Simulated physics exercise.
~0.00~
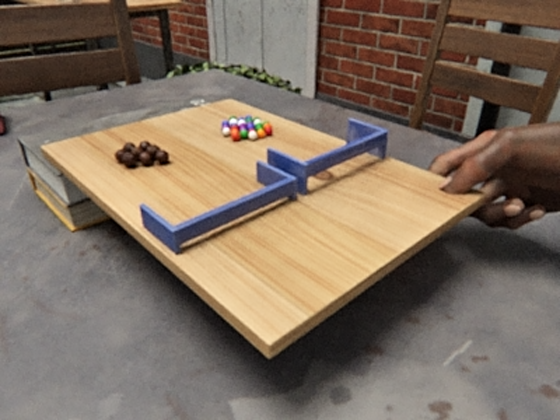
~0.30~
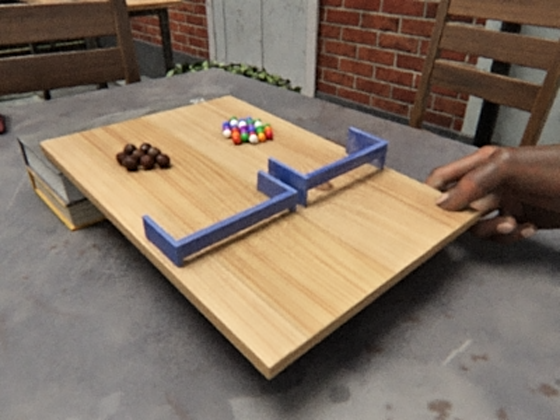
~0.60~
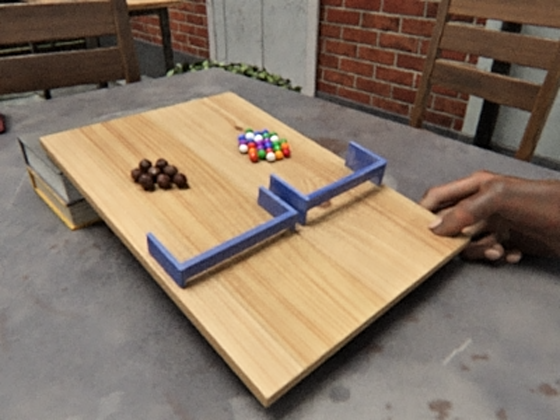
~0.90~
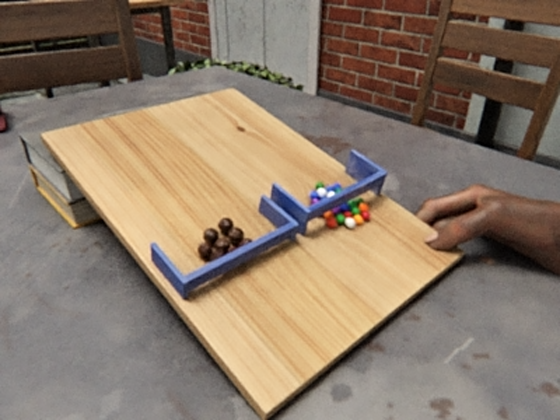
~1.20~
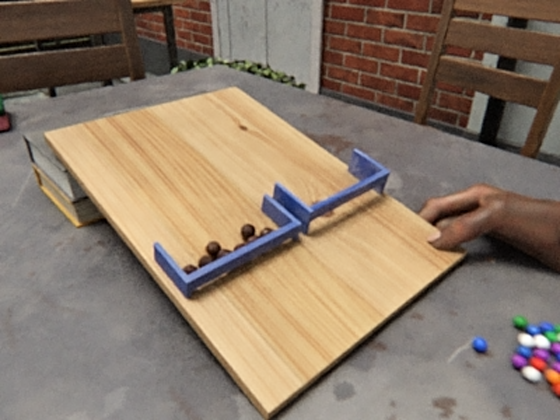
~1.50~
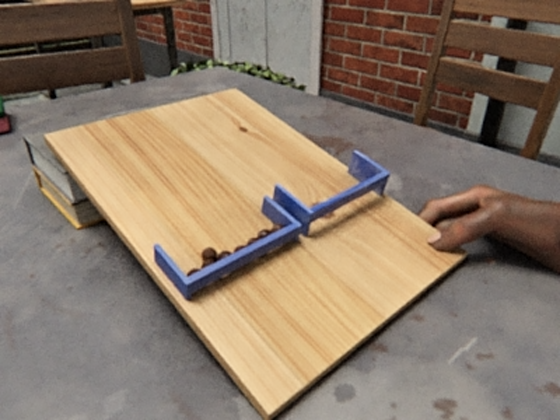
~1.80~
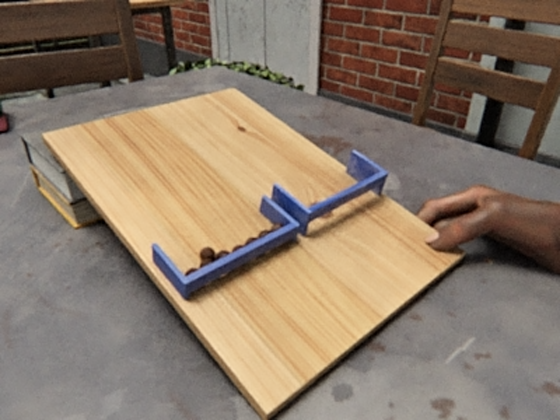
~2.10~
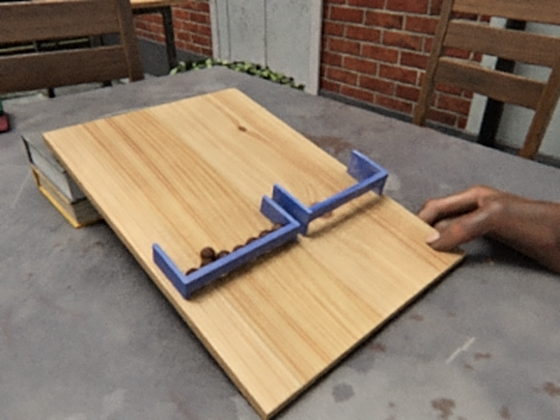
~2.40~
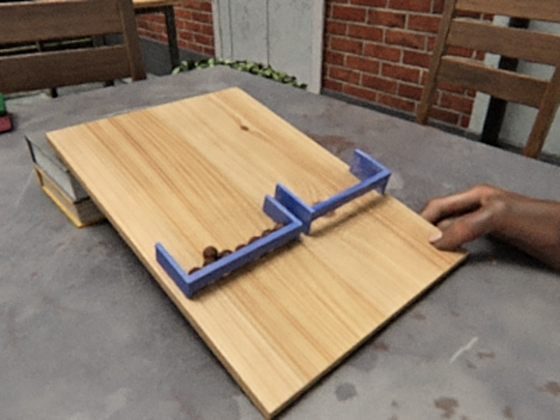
Colourful balls roll under one blue bar and off the tilting board while brown balls stay behind another.
